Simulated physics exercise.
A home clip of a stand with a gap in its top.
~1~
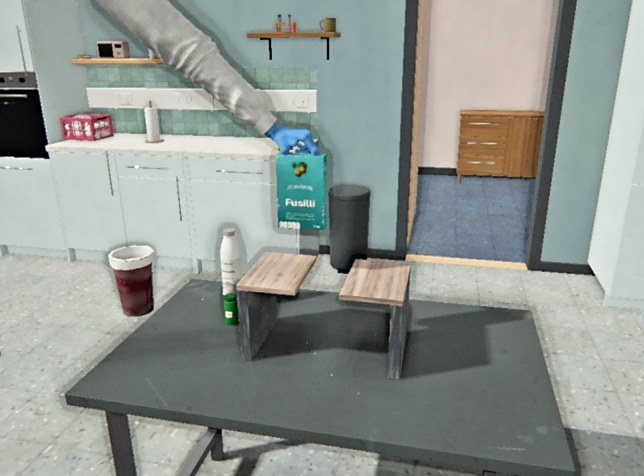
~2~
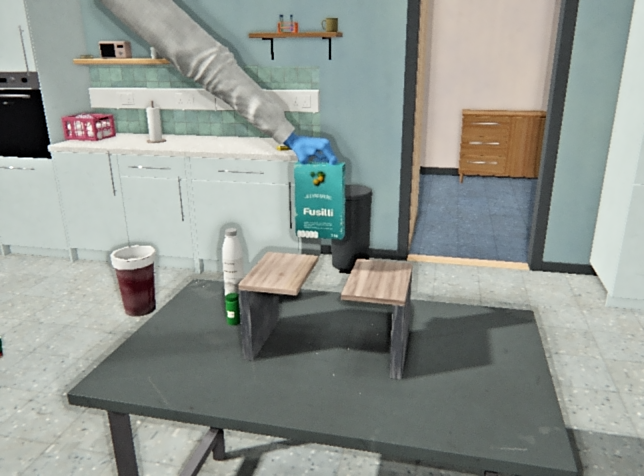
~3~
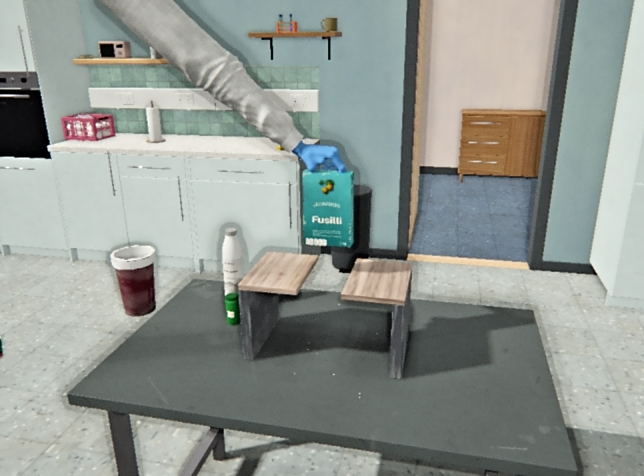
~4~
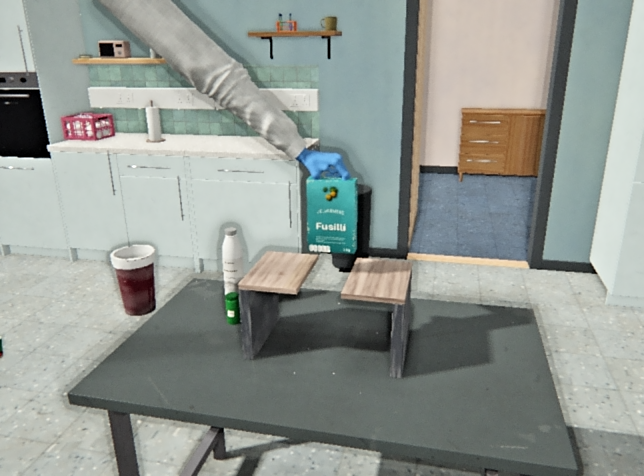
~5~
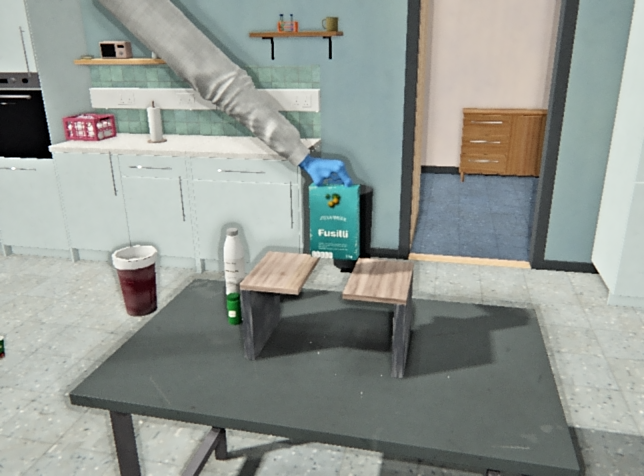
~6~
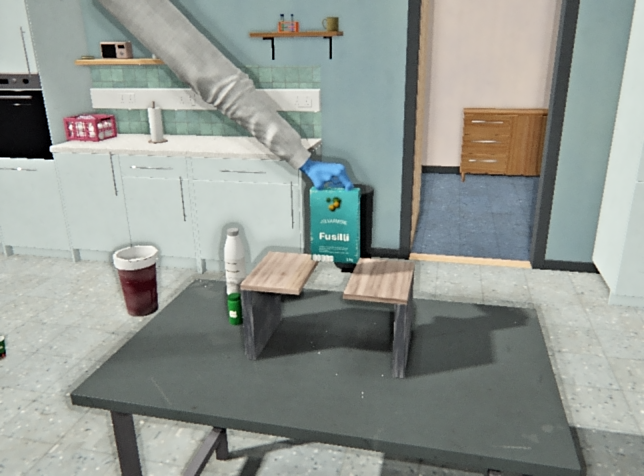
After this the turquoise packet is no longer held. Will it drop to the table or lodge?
Here the packet lodges.
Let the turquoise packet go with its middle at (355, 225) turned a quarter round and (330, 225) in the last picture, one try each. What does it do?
First try: It lodges; second try: It stays on top.
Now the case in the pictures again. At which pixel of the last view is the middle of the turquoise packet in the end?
Near (322, 253).
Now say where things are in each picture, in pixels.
The first picture shows being brought over the gap; turquoise packet (302, 191); white bottle (232, 268).
The second picture shows being brought over the gap; turquoise packet (320, 201); white bottle (234, 268).
The third picture shows being brought over the gap; turquoise packet (328, 208); white bottle (233, 268).
The fourth picture shows being brought over the gap; turquoise packet (332, 215); white bottle (233, 268).
The fifth picture shows being brought over the gap; turquoise packet (335, 222); white bottle (235, 268).
The sixth picture shows poised above the slot; turquoise packet (335, 225); white bottle (236, 268).
Then, 0.20 s past the last view, turquoise packet displaced a little near (335, 240).
Then, 0.30 s past the last view, turquoise packet rocked 26° from its first pose near (323, 248).
Then, 0.40 s past the last view, turquoise packet rocked 62° from its first pose near (322, 253).
Finally, down or leaning hard on the stand or table, turquoise packet; the other 2 still in place. Final places as the last picture's camera would see them, turquoise packet near (322, 253). The packet stays on top.
